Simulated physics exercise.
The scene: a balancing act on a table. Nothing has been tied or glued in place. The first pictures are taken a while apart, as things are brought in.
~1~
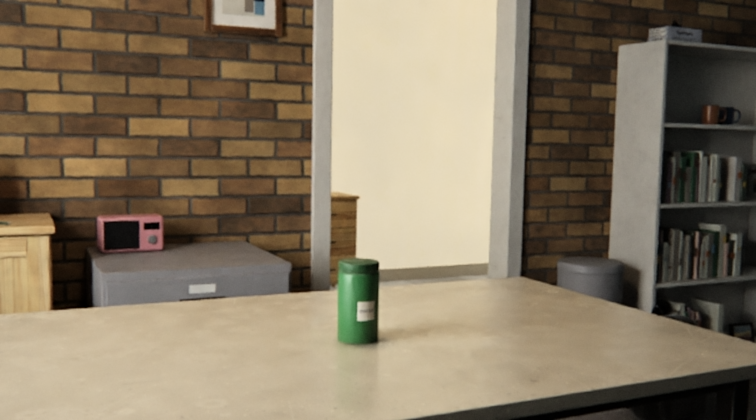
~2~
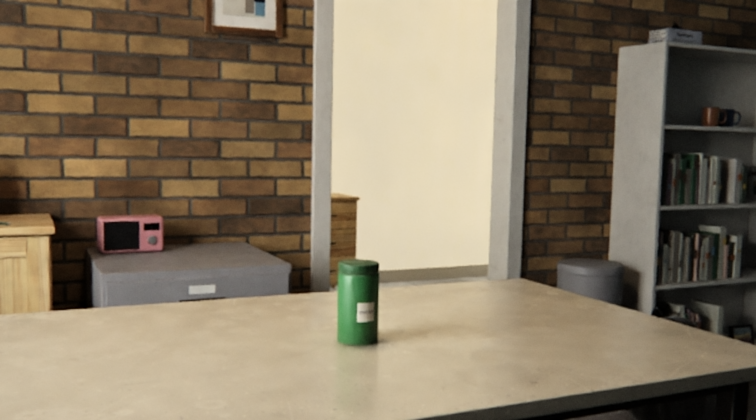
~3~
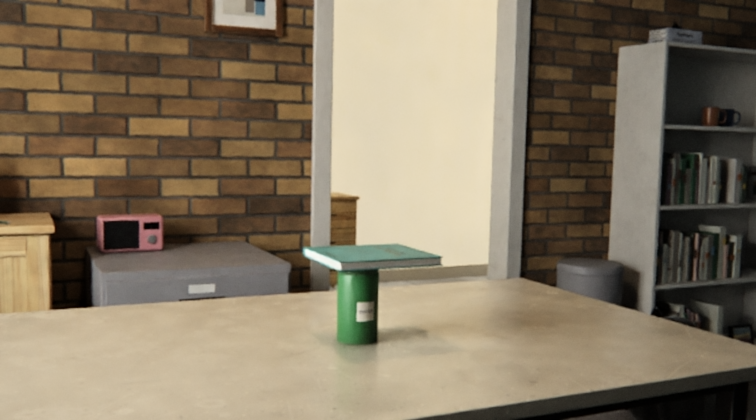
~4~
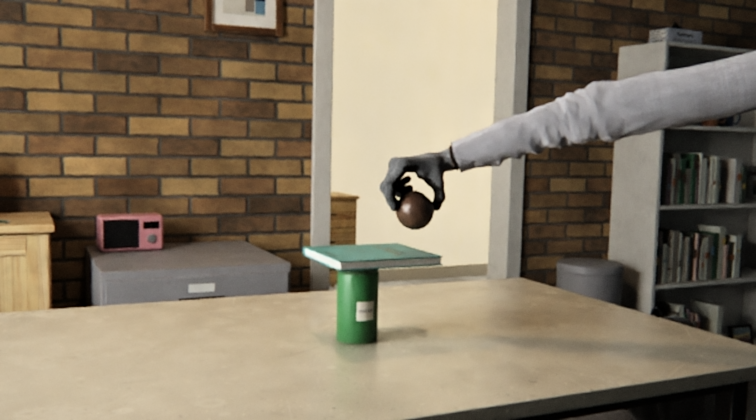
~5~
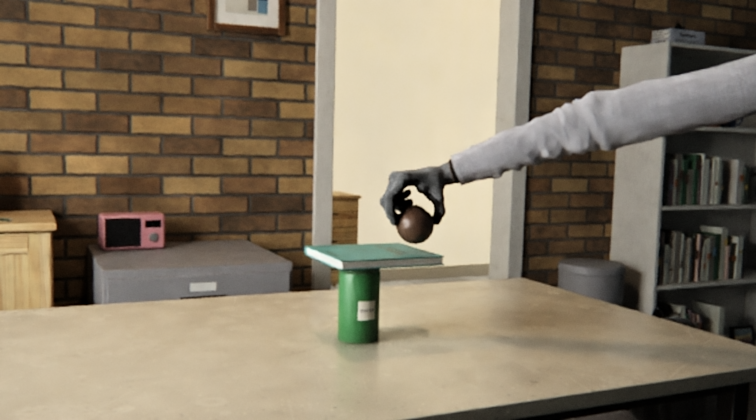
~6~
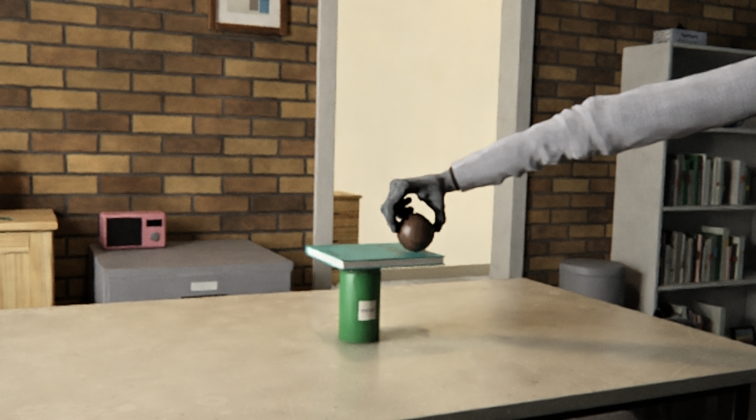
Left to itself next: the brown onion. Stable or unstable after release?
Unstable.
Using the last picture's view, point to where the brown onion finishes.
About (431, 319).
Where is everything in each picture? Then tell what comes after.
In the first frame, the last thing is not in view yet.
In the second frame, the last thing is not in view yet.
In the third frame, the last thing is not in view yet; turquoise book (371, 256).
In the fourth frame, coming down; brown onion (415, 211); turquoise book (371, 256).
In the fifth frame, coming down; brown onion (415, 225); turquoise book (373, 255).
In the sixth frame, in place under the hand; brown onion (416, 233); turquoise book (374, 255).
Then, 0.40 s later than the last frame, brown onion now fallen; turquoise book tilted by 69°.
Then, 0.50 s later than the last frame, turquoise book now fallen.
When it is over, fallen, turquoise book and brown onion; green jar as before. End places, in pixels of the last picture, brown onion near (431, 319). The stack gives way.
